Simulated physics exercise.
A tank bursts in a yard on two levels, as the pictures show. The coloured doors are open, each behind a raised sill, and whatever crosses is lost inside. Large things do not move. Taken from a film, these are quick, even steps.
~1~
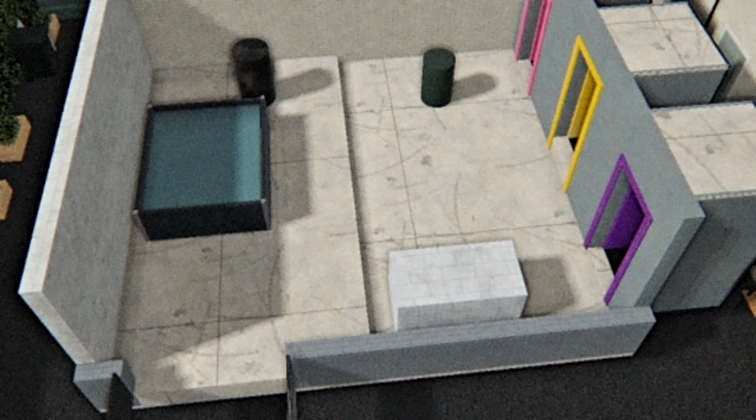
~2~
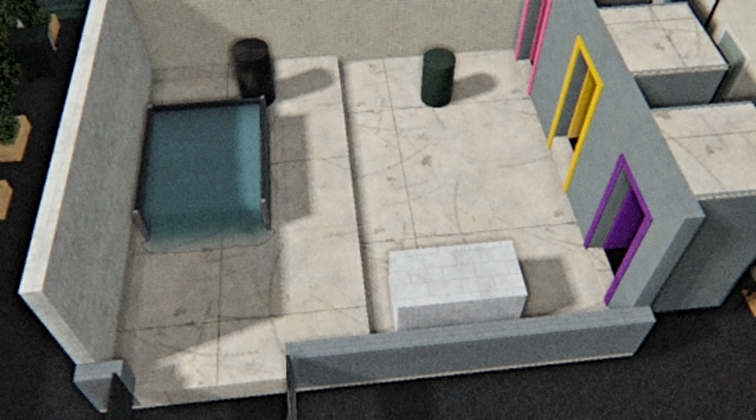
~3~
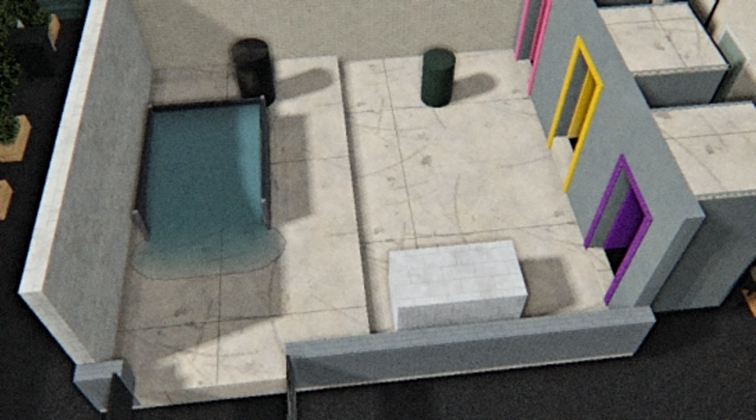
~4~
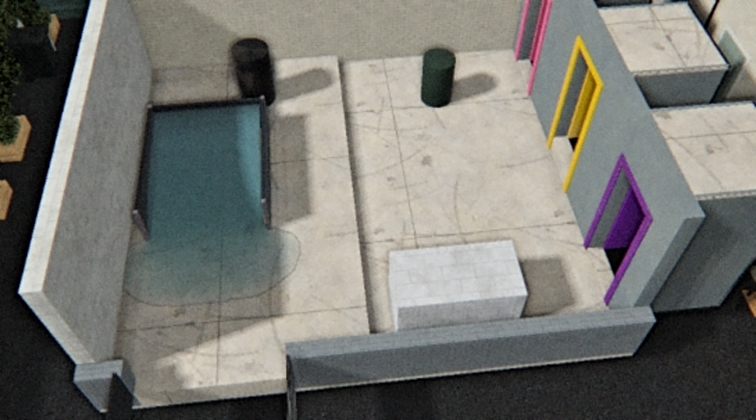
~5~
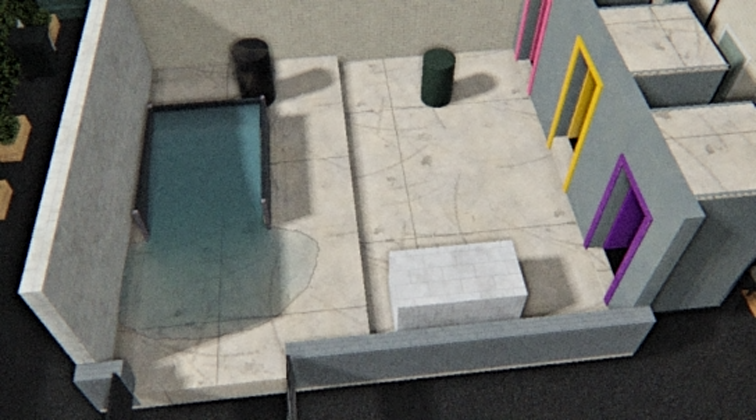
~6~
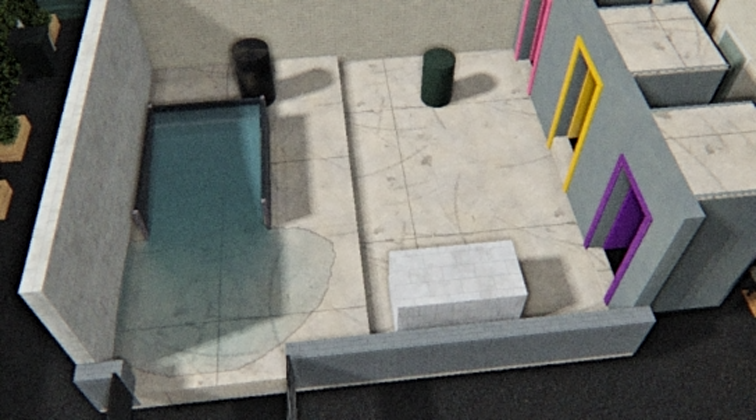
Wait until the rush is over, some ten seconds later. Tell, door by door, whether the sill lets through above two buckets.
Pink door: Two buckets or fewer, yellow door: Two buckets or fewer, purple door: Two buckets or fewer.
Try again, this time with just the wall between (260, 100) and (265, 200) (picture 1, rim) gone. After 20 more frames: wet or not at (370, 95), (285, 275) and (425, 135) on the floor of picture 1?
Soaked, untouched, soaked.
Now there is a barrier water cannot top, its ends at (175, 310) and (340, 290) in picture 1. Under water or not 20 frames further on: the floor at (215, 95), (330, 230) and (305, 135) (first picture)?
In turn: No water, under water, clear.
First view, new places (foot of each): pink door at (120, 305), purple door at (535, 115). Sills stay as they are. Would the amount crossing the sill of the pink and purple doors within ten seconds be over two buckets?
From what I can tell, the pink door overshoots the mark; as for the purple door, it remains within bounds.
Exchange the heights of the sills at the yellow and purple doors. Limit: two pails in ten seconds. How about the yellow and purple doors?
As far as I can tell, yellow door comes up short, while purple door comes up short.
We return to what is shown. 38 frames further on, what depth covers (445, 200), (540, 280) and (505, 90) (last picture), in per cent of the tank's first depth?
In that order: 2, 2 and 0 per cent.
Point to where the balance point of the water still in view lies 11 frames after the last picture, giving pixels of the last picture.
At roughly (213, 245).
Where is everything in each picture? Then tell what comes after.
Still water in the open tank at (205, 155), in the first picture.
Water pours out at (207, 226) and has run to (149, 245), in the second picture.
The front is at (135, 262), out from the gap at (207, 227), in the third picture.
Water pours out at (207, 227) and has run to (124, 283), in the fourth picture.
The front is at (128, 321), out from the gap at (207, 228), in the fifth picture.
The front is at a hidden place, out from the gap at (207, 228), in the sixth picture.
A moment on, water covers 20 % of the floor; the pink door not reached, the yellow door not reached, the purple door not reached.
Next, water covers 20 % of the floor; the pink door not reached, the yellow door not reached, the purple door not reached.
Then, water covers 25 % of the floor; the pink door not reached, the yellow door not reached, the purple door not reached.
Later, water covers 40 % of the floor; the pink door not reached, the yellow door wet at the sill, nothing in, the purple door under two buckets in.
In the end, water covers 60 % of the floor; the pink door not reached, the yellow door wet at the sill, nothing in, the purple door under two buckets in.
